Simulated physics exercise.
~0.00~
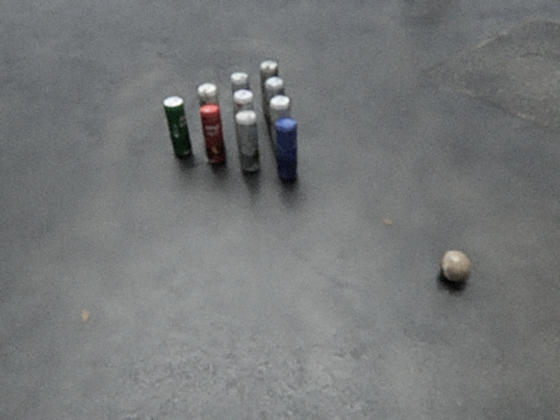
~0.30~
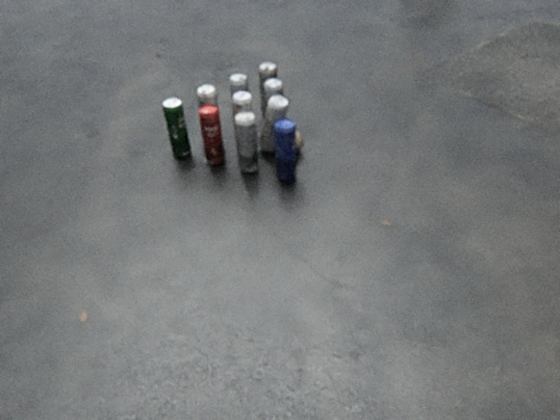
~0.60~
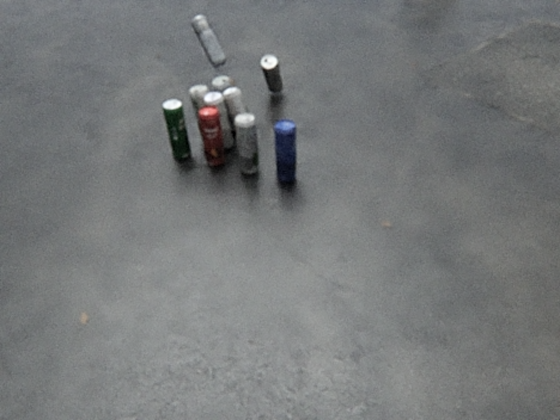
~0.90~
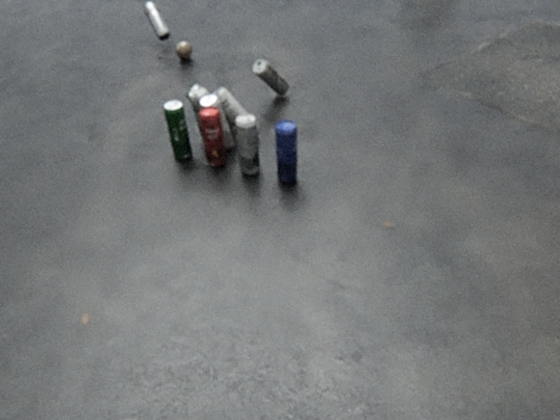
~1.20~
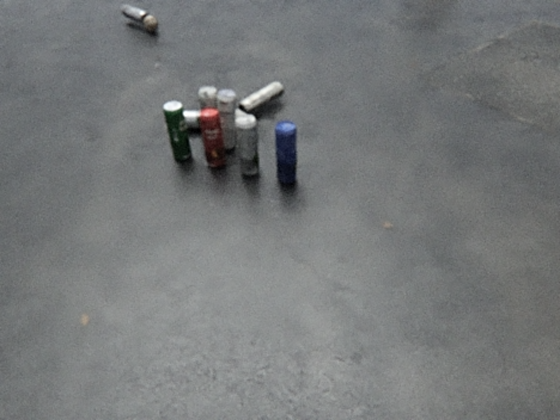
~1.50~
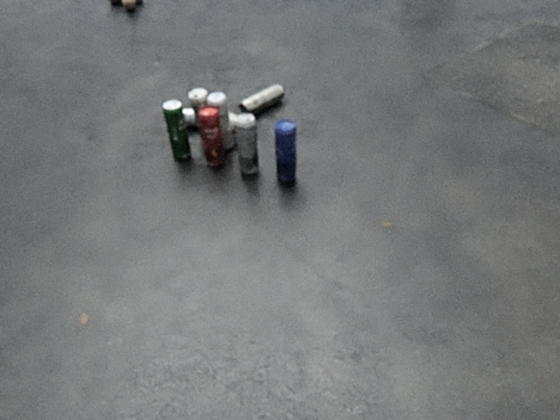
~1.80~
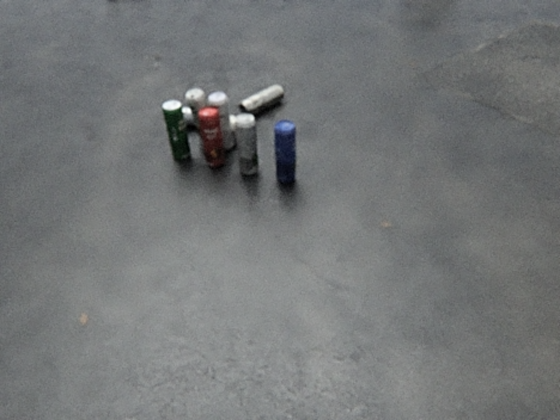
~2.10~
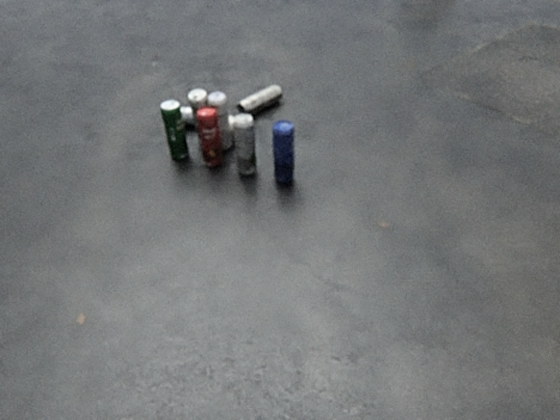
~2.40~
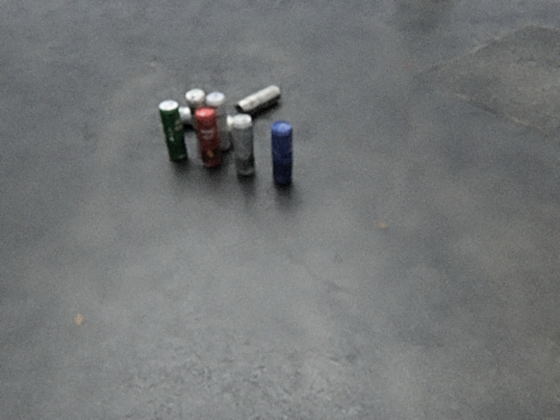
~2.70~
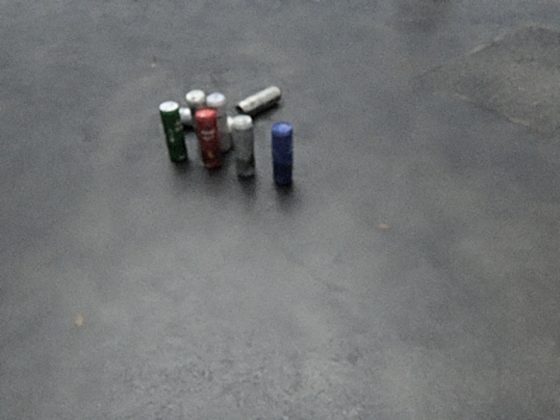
Upright tubes on grey ground being struck by a rolling ball, several toppling while the green, red and blue ones stay standing.
